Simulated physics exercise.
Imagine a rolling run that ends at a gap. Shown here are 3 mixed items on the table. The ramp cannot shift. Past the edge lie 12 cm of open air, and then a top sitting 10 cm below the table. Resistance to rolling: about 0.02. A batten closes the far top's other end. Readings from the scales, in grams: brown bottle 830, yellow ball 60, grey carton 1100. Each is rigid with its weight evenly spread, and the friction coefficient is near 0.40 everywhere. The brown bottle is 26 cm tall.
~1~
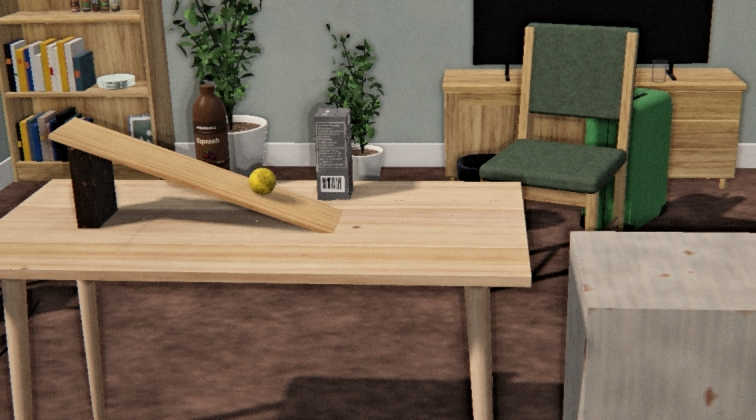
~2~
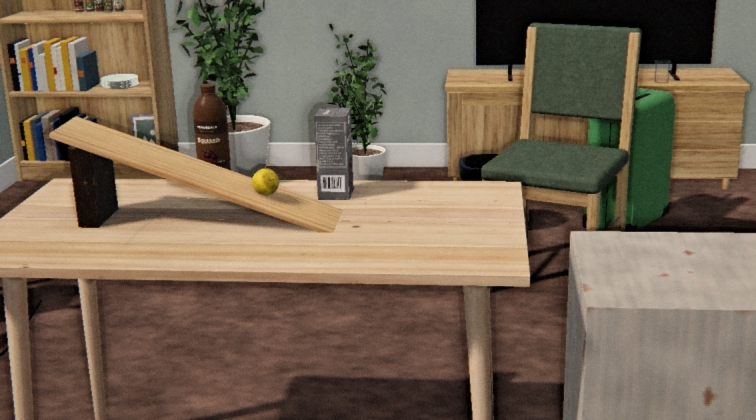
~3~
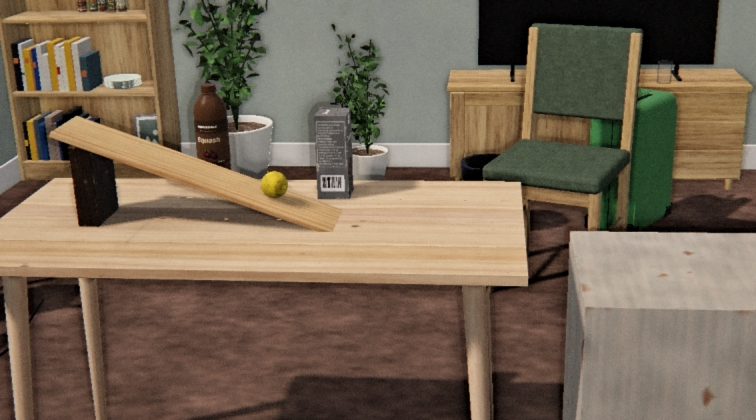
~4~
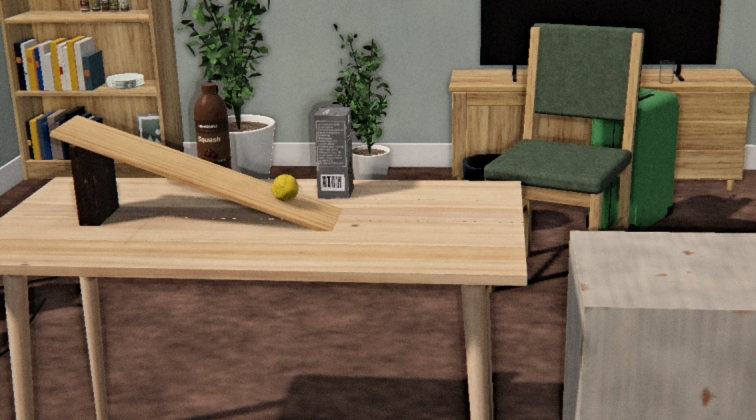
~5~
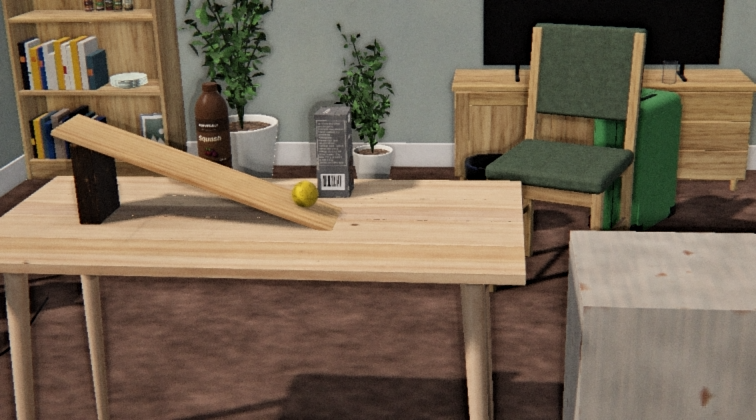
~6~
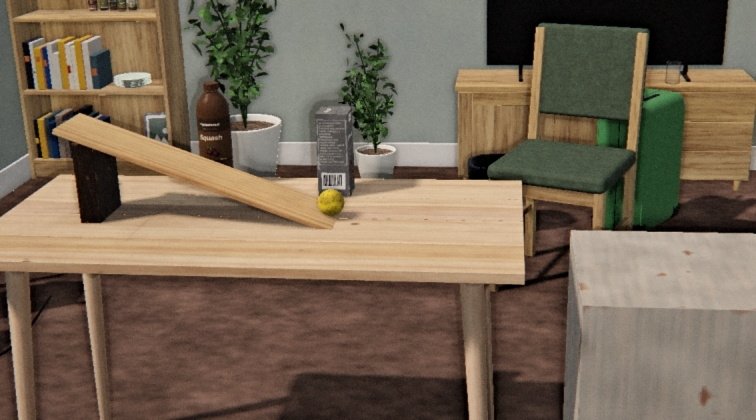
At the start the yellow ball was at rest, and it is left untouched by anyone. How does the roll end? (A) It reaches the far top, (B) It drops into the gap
It reaches the far top (A).
Then, 0.20 s past the last view, 26 cm to the edge; yellow ball near (406, 207).
Then, 0.50 s past the last view, 1 cm to the edge; yellow ball near (517, 209).
Then, 0.70 s past the last view, 14 cm past the table's edge; yellow ball near (586, 252).
Then, 1.00 s past the last view, 34 cm past the table's edge; yellow ball near (676, 254).
Finally, 47 cm past the table's edge; the bystanders still in place (within 8 cm).
